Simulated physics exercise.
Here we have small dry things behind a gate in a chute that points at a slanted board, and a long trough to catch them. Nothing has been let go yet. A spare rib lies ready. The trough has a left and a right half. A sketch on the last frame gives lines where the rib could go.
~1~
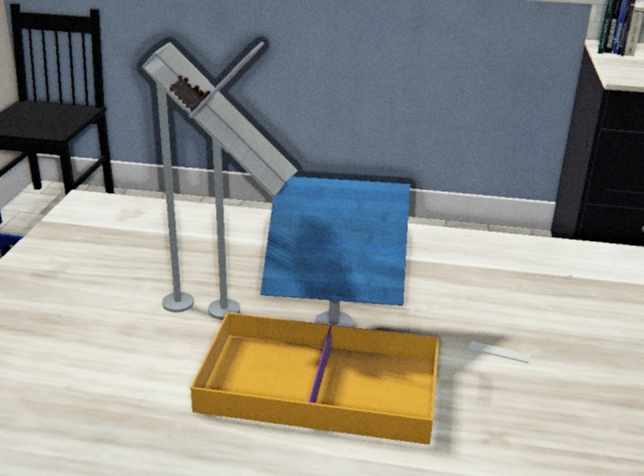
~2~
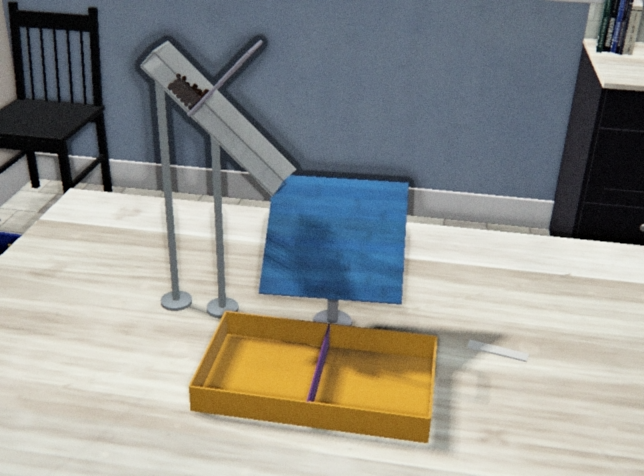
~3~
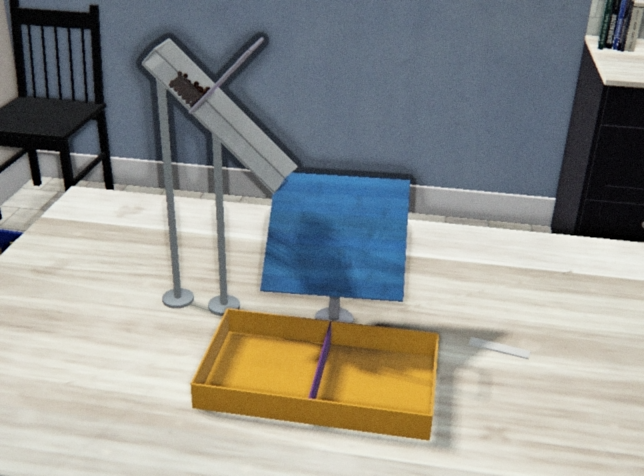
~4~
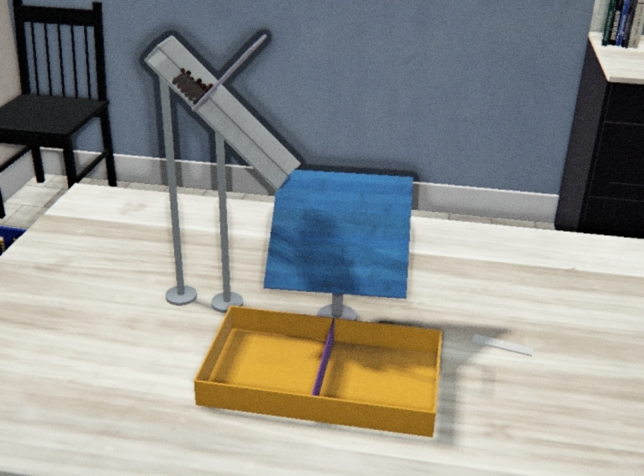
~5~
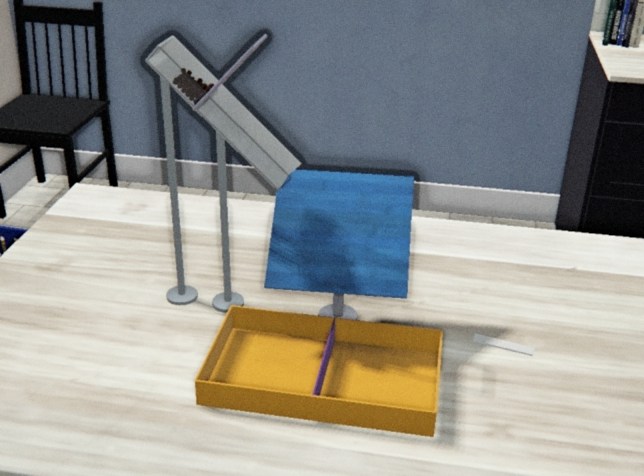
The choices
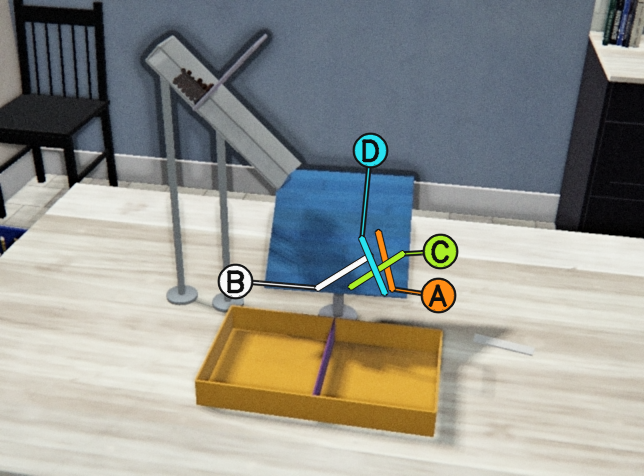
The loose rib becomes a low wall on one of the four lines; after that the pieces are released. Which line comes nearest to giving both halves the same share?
I would pick line C.
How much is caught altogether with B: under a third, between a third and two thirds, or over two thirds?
It is over two thirds.
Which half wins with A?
More lands on the right.
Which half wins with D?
Right.
On the marked copy, line A from (378, 232) to (392, 288); line B from (370, 255) to (317, 288); line C from (402, 253) to (351, 286); line D from (361, 238) to (384, 292).
With A, of what is caught, about a tenth in the left half, almost all in the right.
With B, of what is caught, almost all in the left half, about a tenth in the right.
With C, of what is caught, roughly half in the left half, roughly half in the right.
With D, of what is caught, about a tenth in the left half, the larger part in the right.
